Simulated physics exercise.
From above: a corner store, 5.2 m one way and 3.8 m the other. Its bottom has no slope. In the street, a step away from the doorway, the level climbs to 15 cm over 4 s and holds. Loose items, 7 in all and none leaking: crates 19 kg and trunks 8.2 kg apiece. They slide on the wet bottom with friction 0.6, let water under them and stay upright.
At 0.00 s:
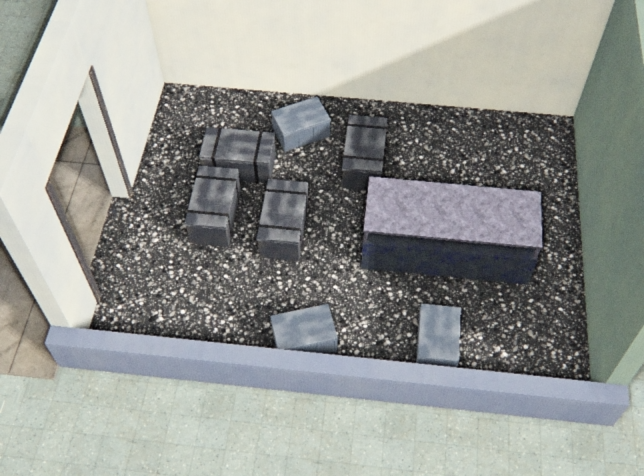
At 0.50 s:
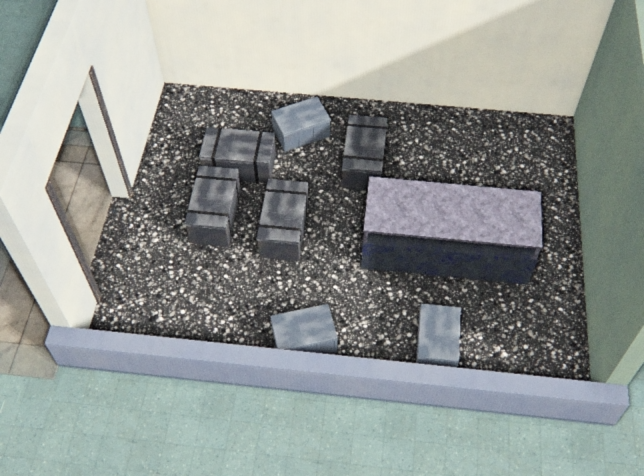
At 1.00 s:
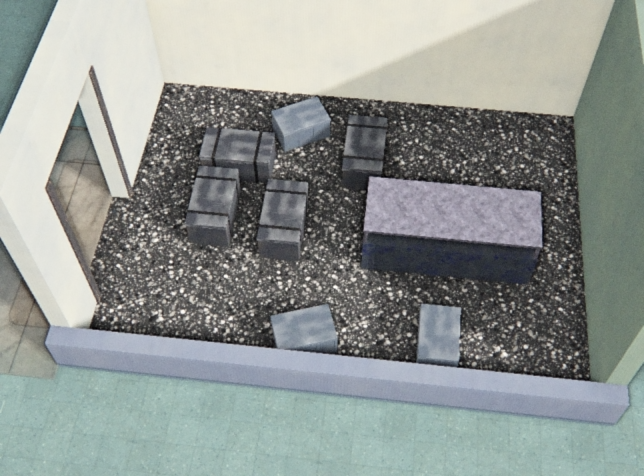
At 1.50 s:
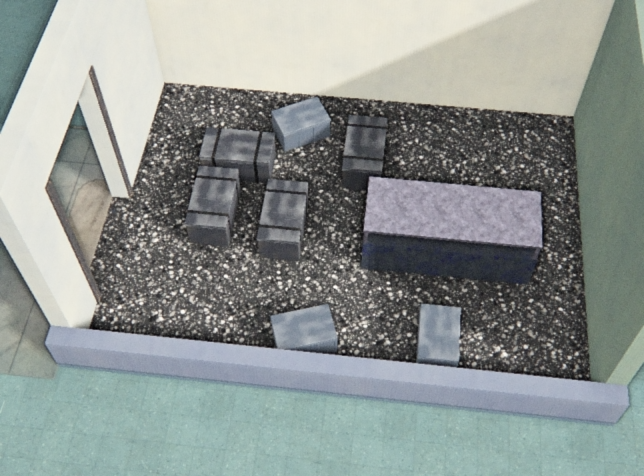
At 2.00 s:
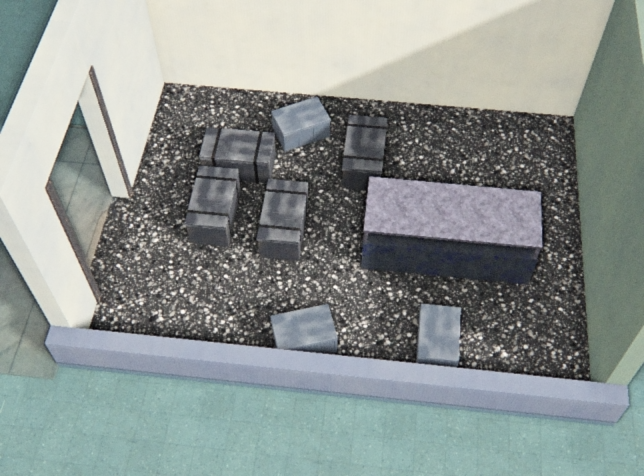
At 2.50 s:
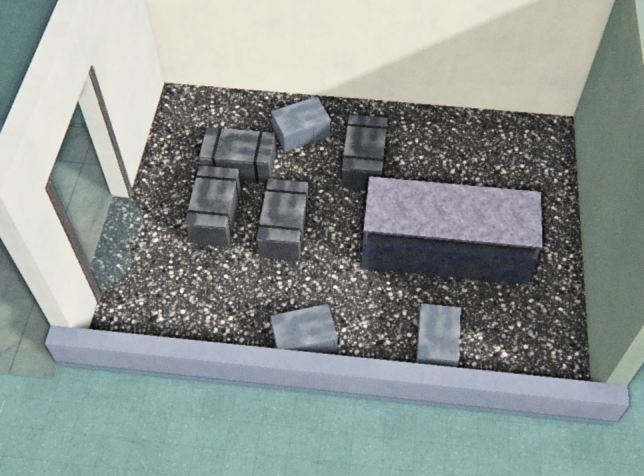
The footage shows a walled room with a dark speckled floor, several grey blocks and a long purplish block, as bluish water covers the pavement outside, then the doorway step, and finally a small patch just inside; the blocks stay still.
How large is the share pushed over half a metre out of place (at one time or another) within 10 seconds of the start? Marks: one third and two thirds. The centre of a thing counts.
Share: One to two thirds.
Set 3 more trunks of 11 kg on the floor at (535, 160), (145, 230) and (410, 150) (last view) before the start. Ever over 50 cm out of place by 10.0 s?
In turn: Short of it, more, short of it.
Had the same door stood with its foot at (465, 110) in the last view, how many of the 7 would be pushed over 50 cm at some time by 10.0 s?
In that case 1 of them.
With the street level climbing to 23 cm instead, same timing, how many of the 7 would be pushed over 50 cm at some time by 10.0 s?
Then 5.
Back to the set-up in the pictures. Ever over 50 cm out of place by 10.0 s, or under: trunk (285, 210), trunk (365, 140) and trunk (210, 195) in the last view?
In turn: Past it, more, past it.
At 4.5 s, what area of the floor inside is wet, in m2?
Roughly 4.5 m2.
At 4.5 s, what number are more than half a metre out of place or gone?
I count 0.
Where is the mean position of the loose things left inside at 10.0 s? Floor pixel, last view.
Near (368, 194).
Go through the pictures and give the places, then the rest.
A crate at (301, 115), on the bottom; a trunk at (212, 196) rests on the ground; water covers 0.0 m2; 0 of 7 have shifted, in the first picture.
A crate at (301, 115) rests on the ground; a trunk at (212, 196), on the bottom; 0.0 m2 under water; 0 of 7 have shifted, in the second picture.
A crate at (301, 115) rests on the ground; a trunk at (212, 196), on the bottom; water covers 0.0 m2; 0 of 7 have shifted, in the third picture.
A crate at (301, 115) rests on the ground; a trunk at (212, 196) rests on the ground; water covers 0.0 m2; 0 of 7 have shifted, in the fourth picture.
A crate at (301, 115), on the bottom; a trunk at (212, 196) rests on the ground; 0.0 m2 under water; 0 of 7 have shifted, in the fifth picture.
A crate at (301, 115), on the bottom; a trunk at (212, 196) rests on the ground; 0.2 m2 under water; 0 of 7 have shifted, in the sixth picture.
After 3.5 s 0 of 7 are over 50 cm from their spots; 0 afloat.
After 4.5 s 0 of 7 are over 50 cm from their spots; 0 afloat.
After 7.0 s 2 of 7 are over 50 cm from their spots; 2 afloat.
After 10.0 s 3 of 7 are over 50 cm from their spots, and 3 have been at some point; 3 afloat.
